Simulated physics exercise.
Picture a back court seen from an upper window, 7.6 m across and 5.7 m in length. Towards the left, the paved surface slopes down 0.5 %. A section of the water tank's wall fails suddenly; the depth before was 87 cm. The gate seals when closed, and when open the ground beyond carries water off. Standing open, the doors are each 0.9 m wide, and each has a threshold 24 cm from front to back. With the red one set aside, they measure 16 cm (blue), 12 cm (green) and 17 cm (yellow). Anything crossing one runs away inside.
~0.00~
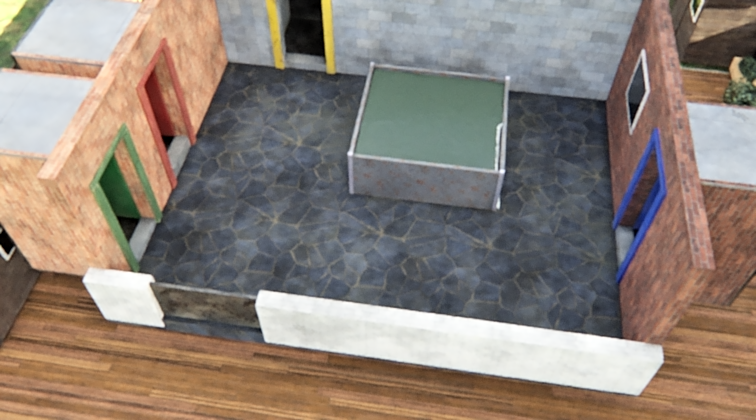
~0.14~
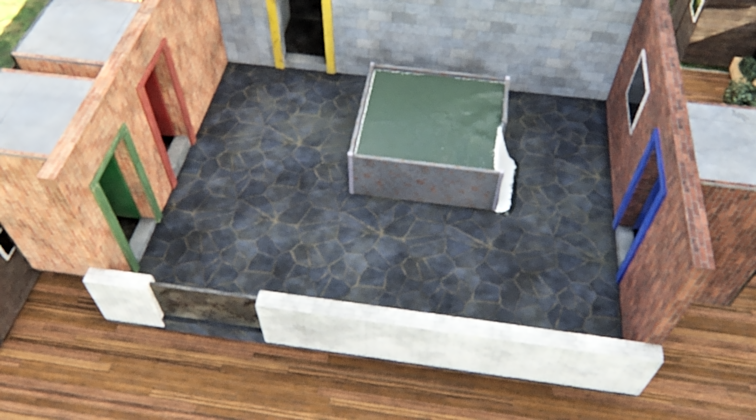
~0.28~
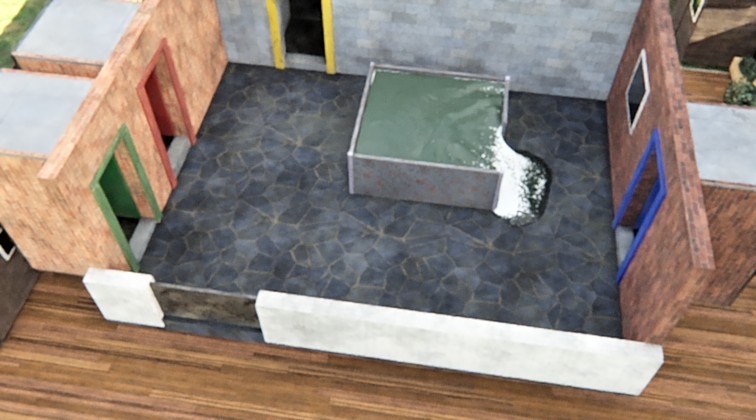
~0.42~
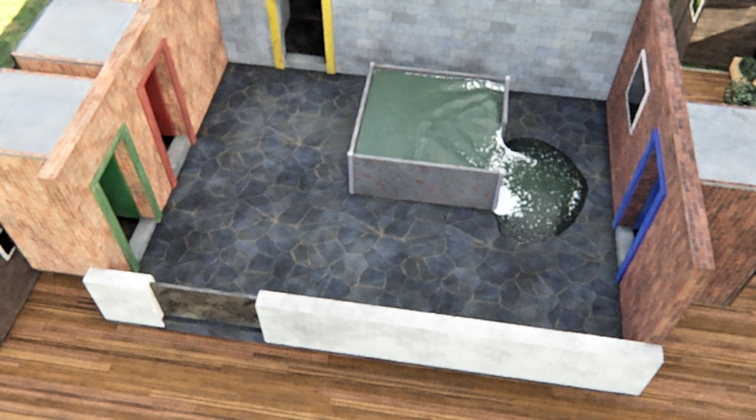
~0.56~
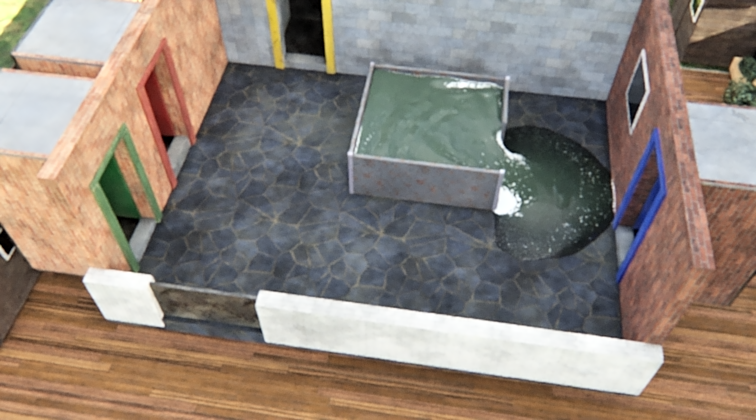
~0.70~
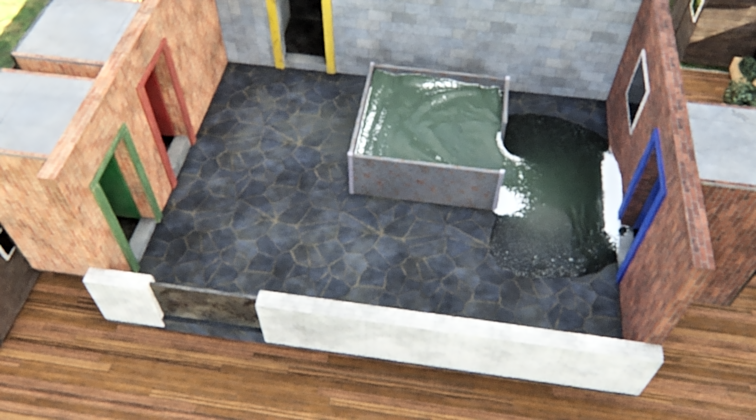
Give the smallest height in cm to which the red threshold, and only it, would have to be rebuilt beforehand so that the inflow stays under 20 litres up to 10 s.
Roughly 14.5 cm.
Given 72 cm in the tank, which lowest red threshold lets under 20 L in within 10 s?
Required height: Approx. 11.5 cm.
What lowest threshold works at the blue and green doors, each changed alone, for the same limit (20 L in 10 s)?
You'd want some 35 cm at blue and some 13.5 cm at green.
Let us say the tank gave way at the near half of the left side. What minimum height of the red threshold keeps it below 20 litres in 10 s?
Then it needs around 36 cm.
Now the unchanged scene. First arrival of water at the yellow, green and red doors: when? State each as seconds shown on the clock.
Yellow = 3.6 s, green = 4.5 s, red = 5.0 s.
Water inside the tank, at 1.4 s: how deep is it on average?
The mean depth is about 62 cm.
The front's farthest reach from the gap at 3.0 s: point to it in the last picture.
Look about (306, 325) in the last picture.
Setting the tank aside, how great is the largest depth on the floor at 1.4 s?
53 cm.
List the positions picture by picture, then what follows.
The water tank at (432, 118) is whole and still, 87 cm deep; the red door at (170, 124) is dry, in the first picture.
Water pours out at (497, 170) and has run 0.3 m, to (514, 175); about 10 cm deep outside, 87 cm at the back, in the second picture.
Water pours out at (496, 173) and has run 0.9 m, to (545, 191); about 14 cm deep outside, 87 cm at the back, in the third picture.
Water pours out at (496, 174) and has run 1.5 m, to (583, 190); about 10 cm deep outside, 87 cm at the back, in the fourth picture.
The front is at (613, 213), 2.0 m from the gap at (496, 174); 4.5 m2 of floor is wet, 86 cm left at the back, in the fifth picture.
Water pours out at (496, 174) and has run 2.1 m, to (608, 146); about 6 cm deep outside, 79 cm at the back; 5.7 m in a straight line remain to the red door at (170, 124), in the sixth picture.
After 1.4 s water covers 20 % of the floor, deepest (53 cm) near (602, 203); it has not reached the red door.
After 3.0 s water covers 40 % of the floor, deepest (43 cm) near (624, 368); it has not reached the red door.
After 10.0 s water covers 100 % of the floor, deepest (21 cm) near (375, 80); 15 cm at the red door, 0 litres in over its 24 cm threshold.
At the red door as built, the water arrived by 5.3 s and peaked near 23 cm at 6.2 s.
With a threshold of 13 cm, 29 litres would have come in within the 10 s; with 17.5 cm, 6 litres. So under 20 litres takes about 14.5 cm.
